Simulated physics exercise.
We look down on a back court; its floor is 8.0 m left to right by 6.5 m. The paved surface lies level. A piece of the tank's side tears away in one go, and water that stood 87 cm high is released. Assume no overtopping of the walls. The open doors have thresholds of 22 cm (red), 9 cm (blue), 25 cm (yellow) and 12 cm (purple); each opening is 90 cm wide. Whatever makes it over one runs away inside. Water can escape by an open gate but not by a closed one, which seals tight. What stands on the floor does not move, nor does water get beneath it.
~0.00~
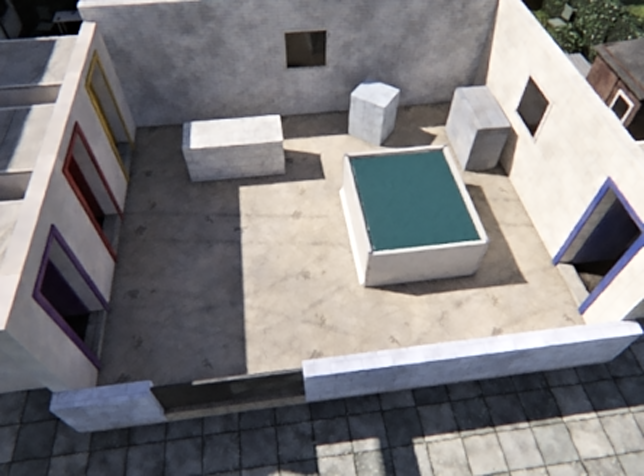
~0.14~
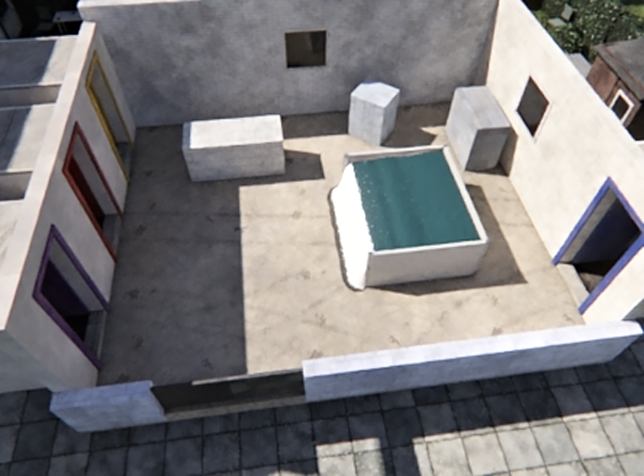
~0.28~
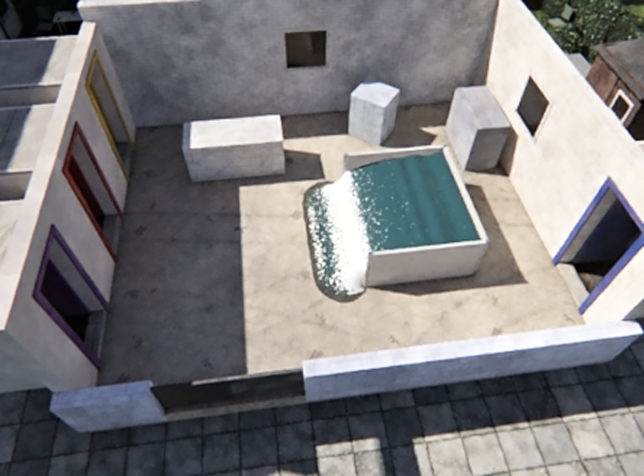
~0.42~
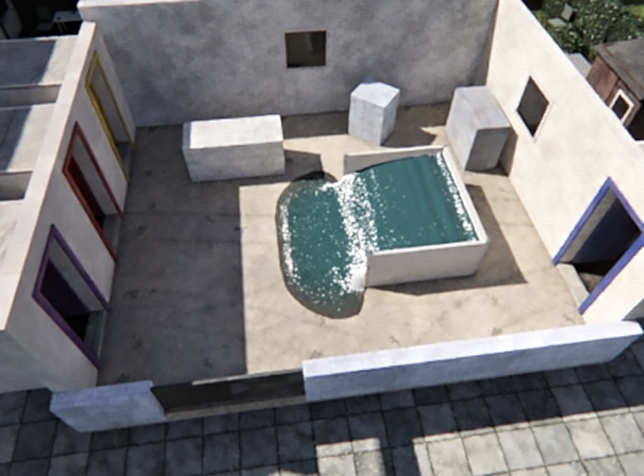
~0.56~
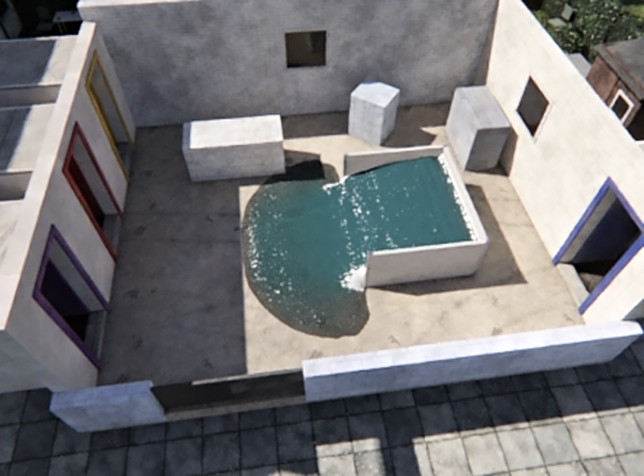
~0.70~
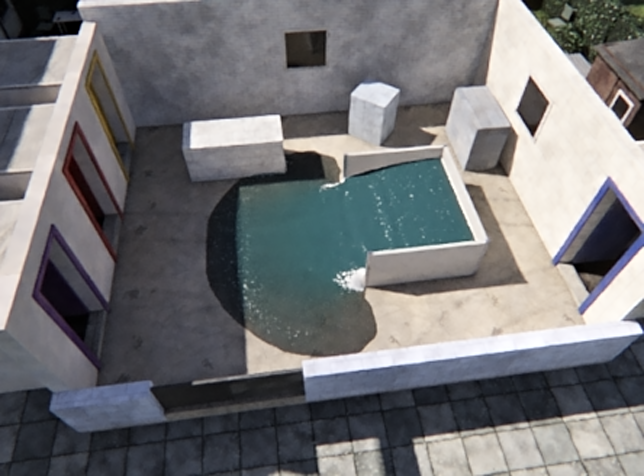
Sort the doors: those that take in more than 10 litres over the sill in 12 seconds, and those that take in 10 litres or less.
Sorted: The red door takes in more; the blue door takes in more; the yellow door takes in 10 litres or less; the purple door takes in more.
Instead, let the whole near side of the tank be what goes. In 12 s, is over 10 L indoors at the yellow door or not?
Against that limit: Yellow short of it.
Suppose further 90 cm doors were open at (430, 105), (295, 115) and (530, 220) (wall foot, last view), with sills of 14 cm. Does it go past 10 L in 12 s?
Result in order - not enough, not enough, not enough.
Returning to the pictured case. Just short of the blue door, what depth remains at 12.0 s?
I'd put it near 9.0 cm.
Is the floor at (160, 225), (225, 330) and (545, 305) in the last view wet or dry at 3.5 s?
Listed in turn: Swamped / swamped / spared so far.
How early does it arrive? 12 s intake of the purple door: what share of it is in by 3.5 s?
75 per cent, roughly.
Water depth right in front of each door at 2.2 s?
Centimetres: Red 41 / blue 0 / yellow 18 / purple 31.
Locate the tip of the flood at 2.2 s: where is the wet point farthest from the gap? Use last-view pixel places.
I'd mark it close to (137, 127).
After 1.4 s water covers 45 % of the floor and is deepest (42 cm) near (118, 252); red door 37 cm at the sill, 13 L in, blue door not reached, yellow door not reached, purple door 17 cm at the sill, 1 L in.
After 2.2 s water covers 50 % of the floor and is deepest (49 cm) near (93, 407); red door 41 cm at the sill, 87 L in, blue door not reached, yellow door 18 cm at the sill, 0 L in, purple door 31 cm at the sill, 57 L in.
After 3.5 s water covers 55 % of the floor and is deepest (33 cm) near (136, 132); red door 24 cm at the sill, 160 L in, blue door not reached, yellow door 17 cm at the sill, 0 L in, purple door 28 cm at the sill, 183 L in.
After 7.0 s water covers 85 % of the floor and is deepest (16 cm) near (356, 124); red door 9 cm at the sill, 164 L in, blue door not reached, yellow door 10 cm at the sill, 0 L in, purple door 10 cm at the sill, 251 L in.
After 12.0 s water covers 100 % of the floor and is deepest (12 cm) near (515, 190); red door 5 cm at the sill, 164 L in, blue door 9 cm at the sill, 22 L in, yellow door 6 cm at the sill, 0 L in, purple door 6 cm at the sill, 251 L in.
